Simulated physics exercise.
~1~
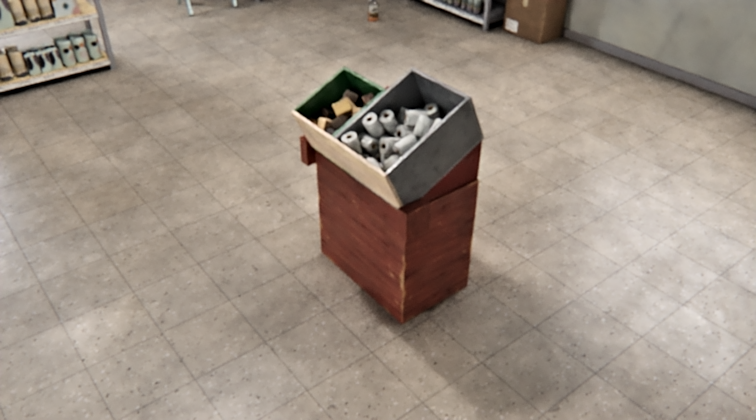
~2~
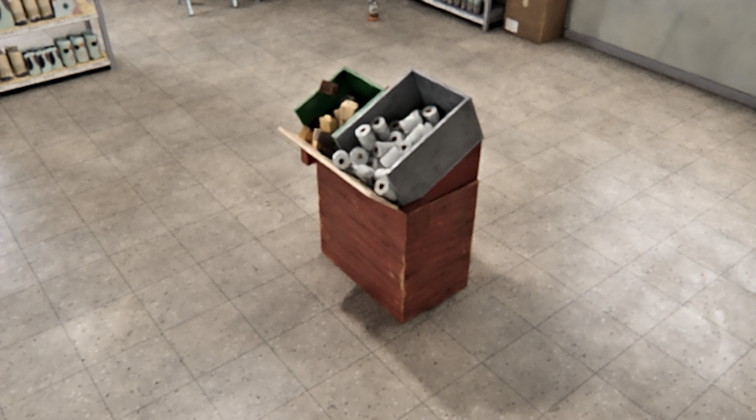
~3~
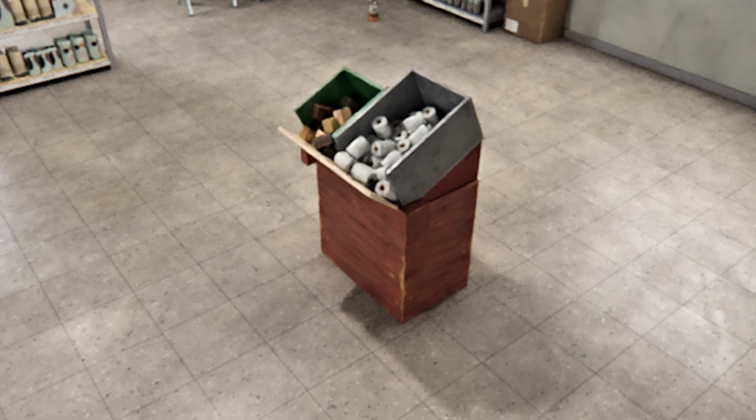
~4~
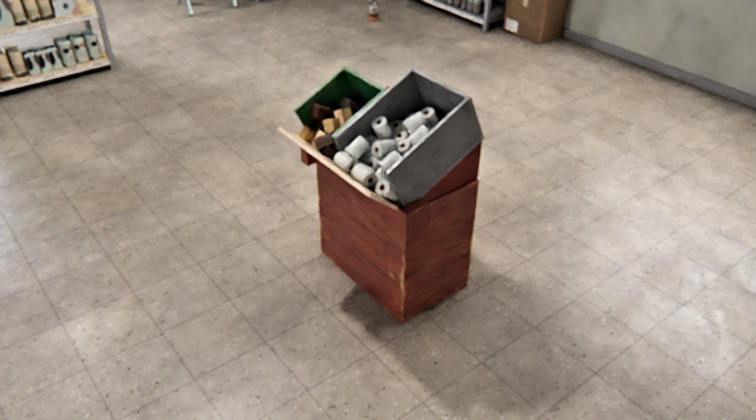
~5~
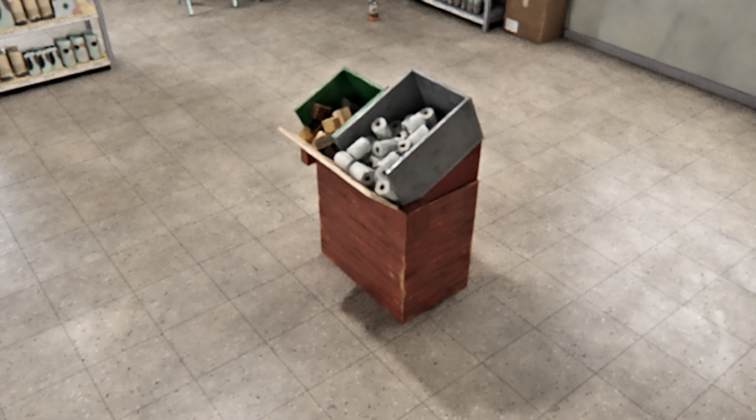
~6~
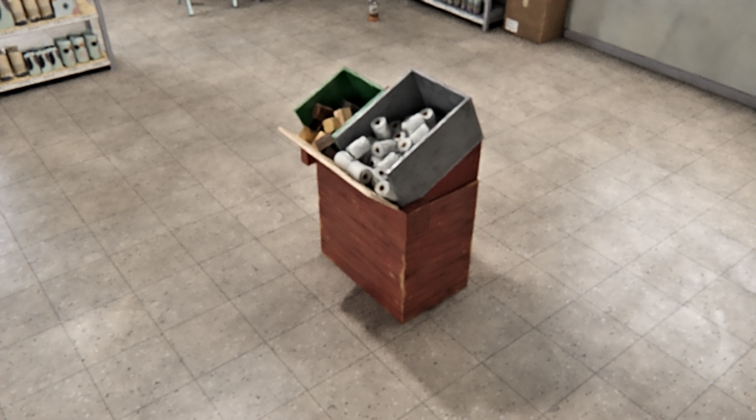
A reddish-brown wooden stand held two tilted bins, a green one with wooden blocks and a grey one with paper rolls. The front flap swung down, the contents slid forward and shifted slightly, then everything settled with nothing falling out.
